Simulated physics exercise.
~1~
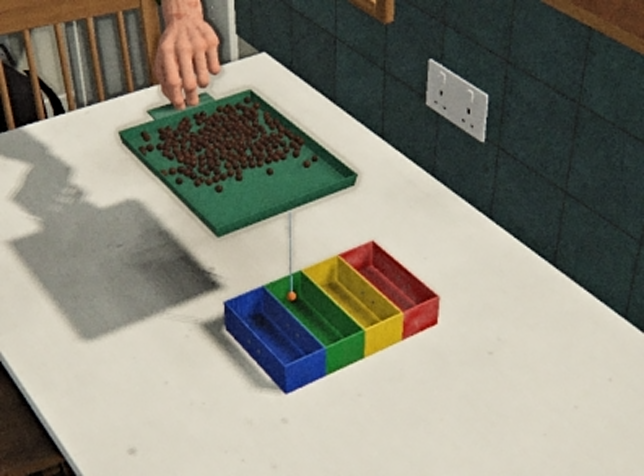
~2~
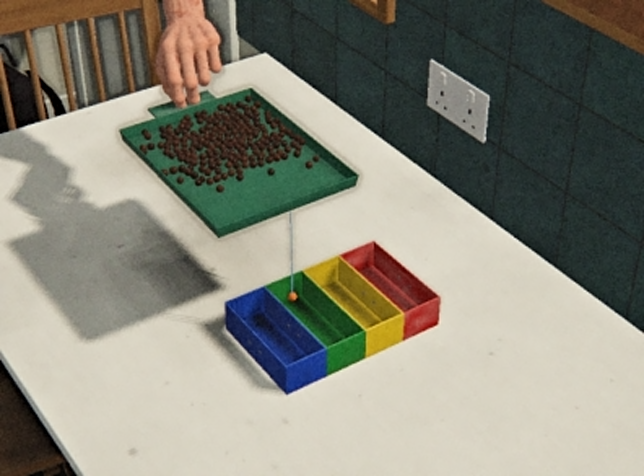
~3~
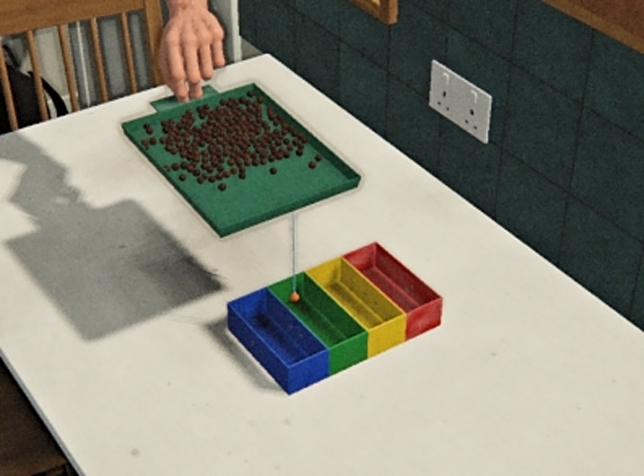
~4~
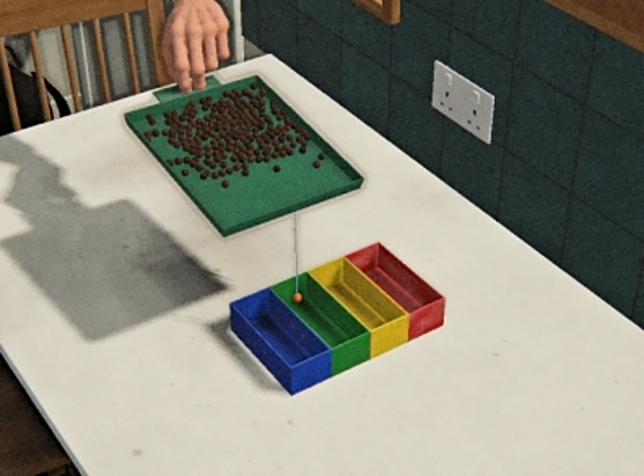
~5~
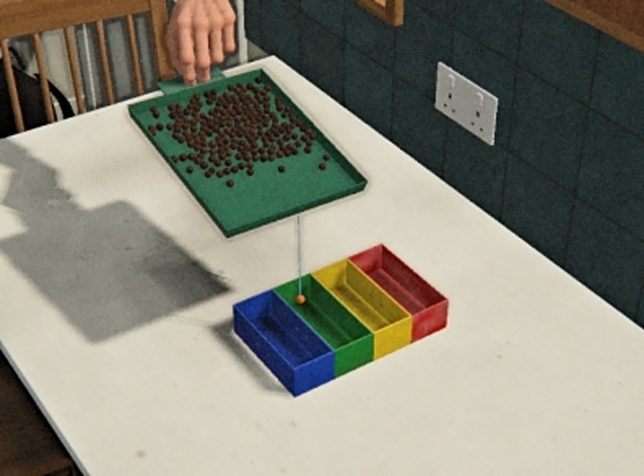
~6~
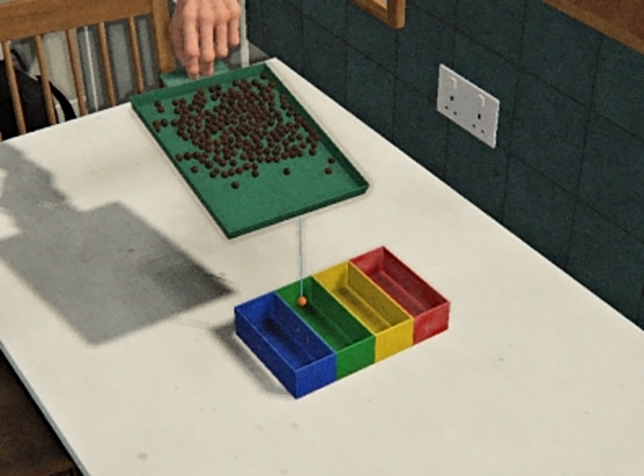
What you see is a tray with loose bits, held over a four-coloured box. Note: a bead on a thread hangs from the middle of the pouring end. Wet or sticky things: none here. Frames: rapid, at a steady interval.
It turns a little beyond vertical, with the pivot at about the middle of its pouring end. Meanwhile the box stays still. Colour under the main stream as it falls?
Yellow, I would say.
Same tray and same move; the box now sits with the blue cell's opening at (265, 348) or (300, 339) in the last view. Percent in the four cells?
Roughly 90 per cent, and 90 per cent.
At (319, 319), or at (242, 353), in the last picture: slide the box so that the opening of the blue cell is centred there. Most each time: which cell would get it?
For the first spot the answer is the green one, and for the second spot it is the red one.
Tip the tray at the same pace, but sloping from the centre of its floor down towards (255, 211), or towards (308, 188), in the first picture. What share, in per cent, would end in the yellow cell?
You'd get 0 per cent the first time and 60 per cent the second time.
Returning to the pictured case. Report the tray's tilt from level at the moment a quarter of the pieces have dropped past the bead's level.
Roughly 85 degrees.
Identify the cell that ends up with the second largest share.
The answer would be the cell in green.
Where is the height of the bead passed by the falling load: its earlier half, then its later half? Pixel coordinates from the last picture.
Early half: (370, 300); late half: (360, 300).
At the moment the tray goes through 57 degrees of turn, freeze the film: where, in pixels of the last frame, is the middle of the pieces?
The load is centred near (323, 190).
Shortly afterwards, tray tipped steeply; the bulk on the tray; only a few in the yellow cell; only a few in the red cell; only a few in the green cell; a little falling or outside the box.
Next, tray tipped right over; near a quarter on the tray; near a quarter in the yellow cell; a little in the green cell; a little in the red cell; only a few in the blue cell; near a third falling or outside the box.
Some moments later, tray tipped past a quarter turn; near a third in the yellow cell; near a quarter in the green cell; a little in the blue cell; a little in the red cell; near a quarter falling or outside the box.
In the end, tray tipped past a quarter turn; near a third in the yellow cell; near a quarter in the green cell; a little in the blue cell; a little in the red cell; near a quarter outside the box.
